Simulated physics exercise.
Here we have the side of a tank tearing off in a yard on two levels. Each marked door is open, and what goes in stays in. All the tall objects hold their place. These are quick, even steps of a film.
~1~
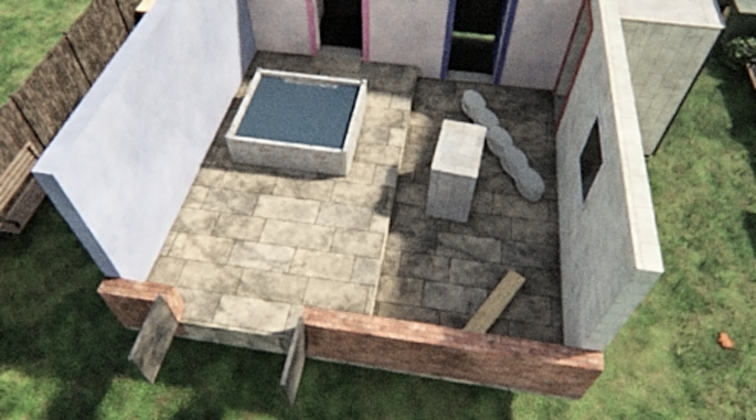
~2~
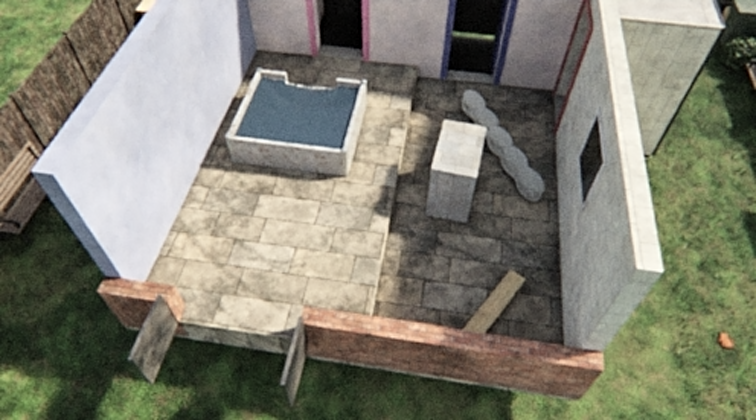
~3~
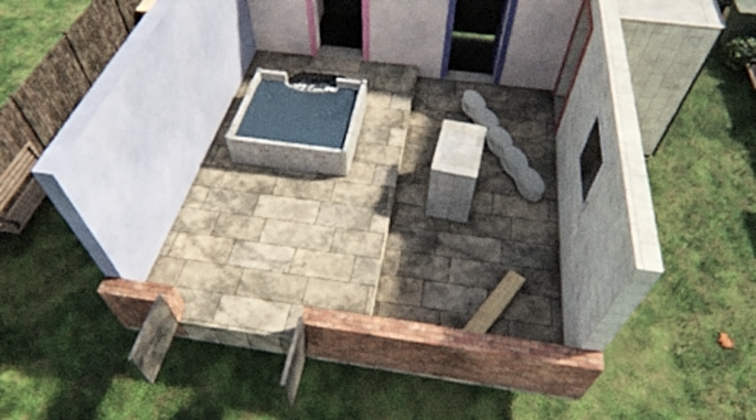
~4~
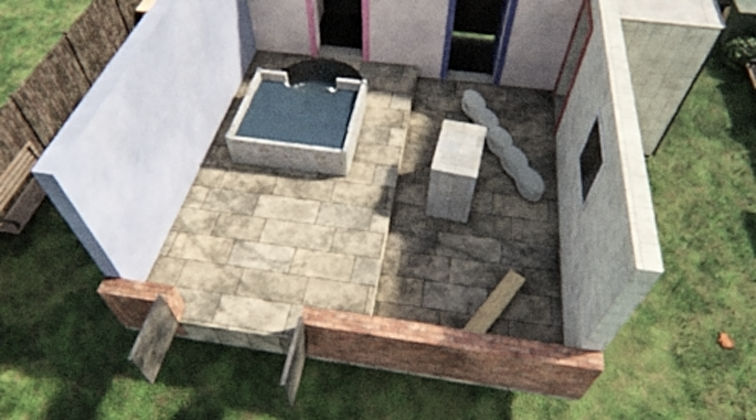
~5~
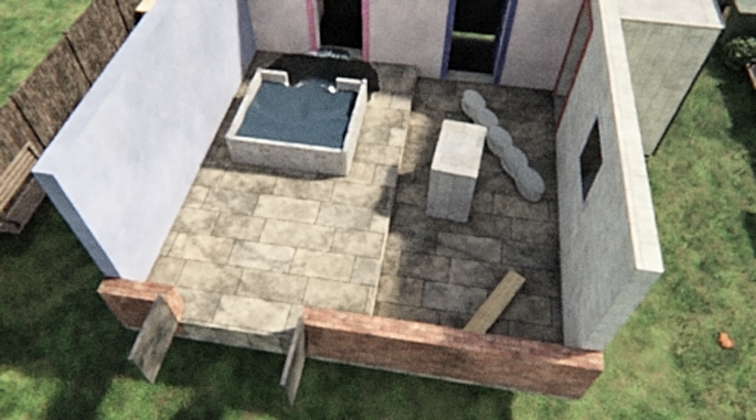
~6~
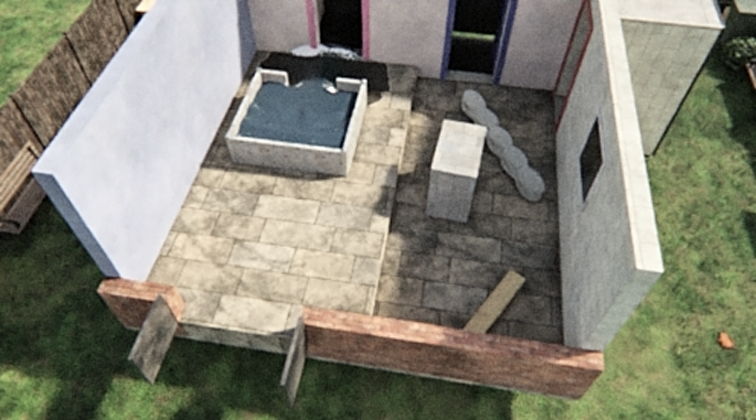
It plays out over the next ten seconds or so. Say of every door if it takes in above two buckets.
The pink door takes more than that; the blue door stays under that; the red door stays under that.
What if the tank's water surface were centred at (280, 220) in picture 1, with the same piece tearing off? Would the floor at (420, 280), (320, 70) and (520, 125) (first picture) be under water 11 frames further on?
In turn: Not flooded, flooded, not flooded.
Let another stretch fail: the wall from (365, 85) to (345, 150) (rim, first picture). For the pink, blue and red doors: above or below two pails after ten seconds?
In short: The pink door takes less, the blue door takes more, the red door holds.
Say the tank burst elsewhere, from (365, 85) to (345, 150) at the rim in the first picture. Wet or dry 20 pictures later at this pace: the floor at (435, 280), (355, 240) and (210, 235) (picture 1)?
As listed: Awash, not flooded, free of water.
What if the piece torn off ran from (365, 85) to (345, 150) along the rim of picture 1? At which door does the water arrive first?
The door marked blue.
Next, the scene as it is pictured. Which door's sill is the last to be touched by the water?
It is the door marked red.
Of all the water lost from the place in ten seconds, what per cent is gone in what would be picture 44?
Close to 80 %.
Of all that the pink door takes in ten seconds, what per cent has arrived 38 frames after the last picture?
Close to 95 %.
A moment on, water covers 10 % of the floor; the pink door over two buckets in, the blue door not reached, the red door not reached.
Next, water covers 20 % of the floor; the pink door far over two buckets in, the blue door wet at the sill, nothing in, the red door not reached.
Then, water covers 30 % of the floor; the pink door far over two buckets in, the blue door wet at the sill, nothing in, the red door wet at the sill, nothing in.
Later, water covers 45 % of the floor; the pink door far over two buckets in, the blue door wet at the sill, nothing in, the red door wet at the sill, nothing in.
In the end, water covers 70 % of the floor; the pink door far over two buckets in, the blue door wet at the sill, nothing in, the red door wet at the sill, nothing in.
